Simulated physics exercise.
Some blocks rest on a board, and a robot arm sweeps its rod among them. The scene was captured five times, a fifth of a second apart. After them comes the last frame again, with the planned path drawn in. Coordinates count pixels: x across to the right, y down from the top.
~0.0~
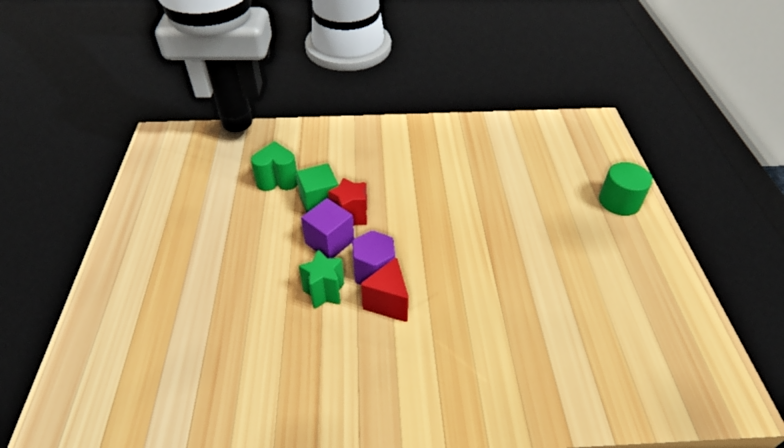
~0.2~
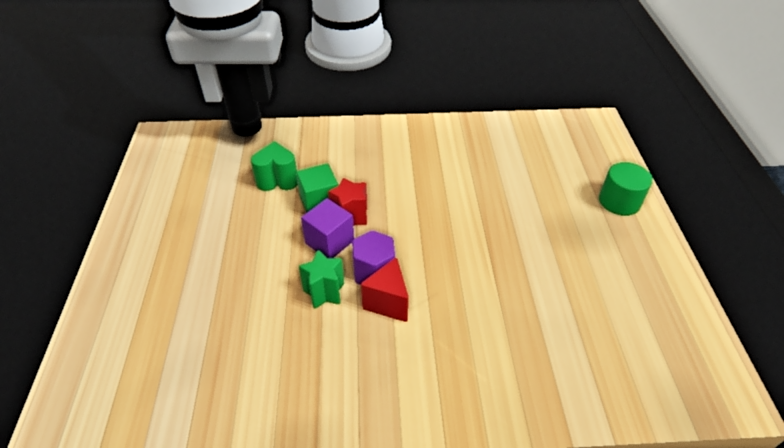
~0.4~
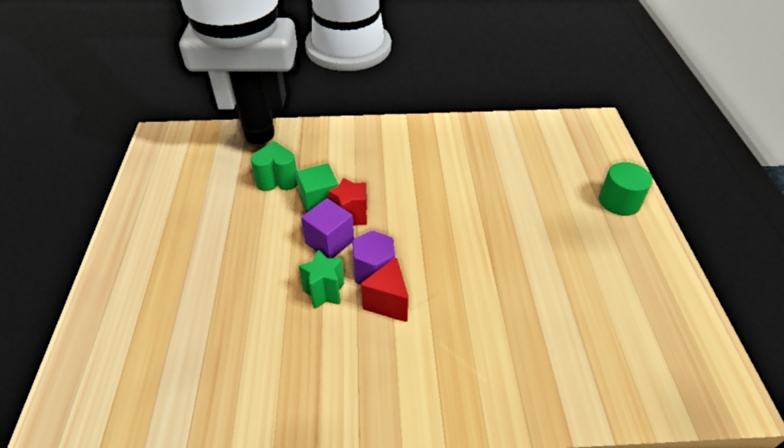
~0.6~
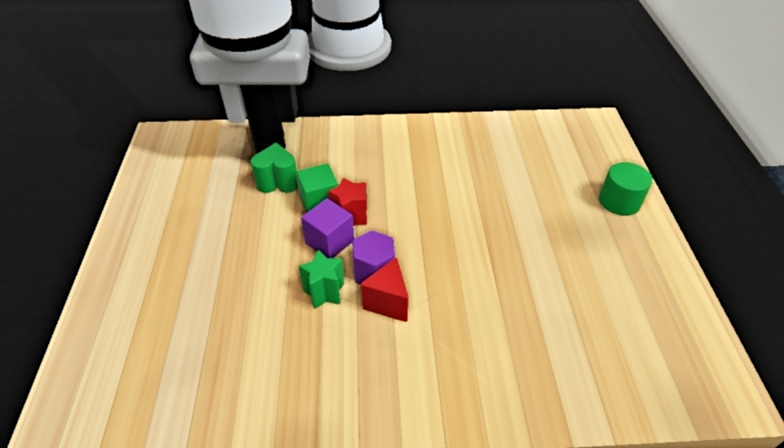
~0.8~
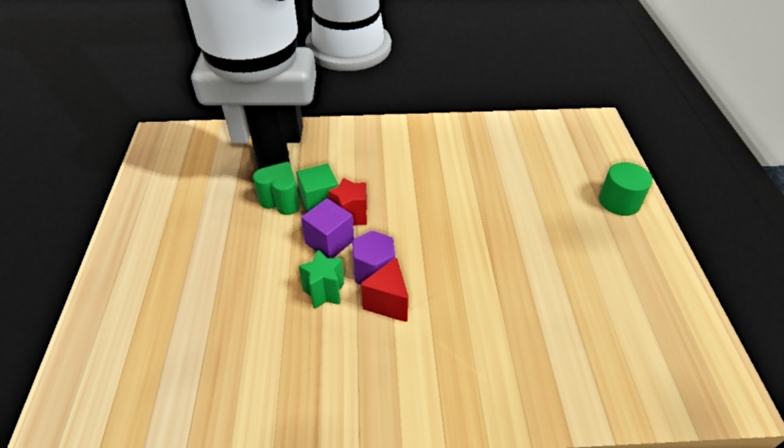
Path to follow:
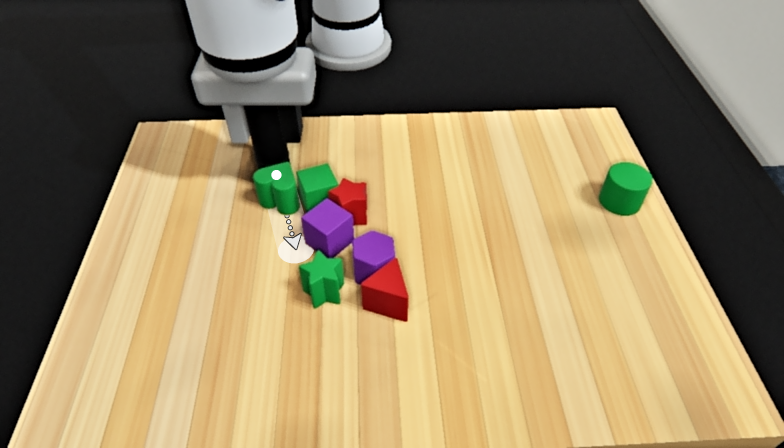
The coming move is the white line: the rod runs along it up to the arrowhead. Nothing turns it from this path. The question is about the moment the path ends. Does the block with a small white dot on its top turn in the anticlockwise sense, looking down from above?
The answer is no.
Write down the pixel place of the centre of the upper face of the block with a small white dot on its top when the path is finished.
Somewhere near (285, 252).
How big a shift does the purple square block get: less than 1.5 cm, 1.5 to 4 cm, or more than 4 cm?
Offset: Below 1.5 cm.
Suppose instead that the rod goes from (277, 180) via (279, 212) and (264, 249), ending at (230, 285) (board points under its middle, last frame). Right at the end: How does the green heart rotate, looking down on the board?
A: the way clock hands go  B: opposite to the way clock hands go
My pick is B.
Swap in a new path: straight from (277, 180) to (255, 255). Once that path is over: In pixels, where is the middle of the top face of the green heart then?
It sits at (281, 238).
Drawn move, from (277, 180) directly to (296, 249); the dot is on the green heart.
On the path given first. One third of the way, rod at (281, 190); green heart at (280, 199).
Two thirds of the way, rod at (287, 214); green heart at (283, 225), turned 15° clockwise.
At the end, rod at (294, 238); green heart at (285, 252), turned 25° clockwise; green square block still; purple square block at (331, 220), turned 30° anticlockwise.
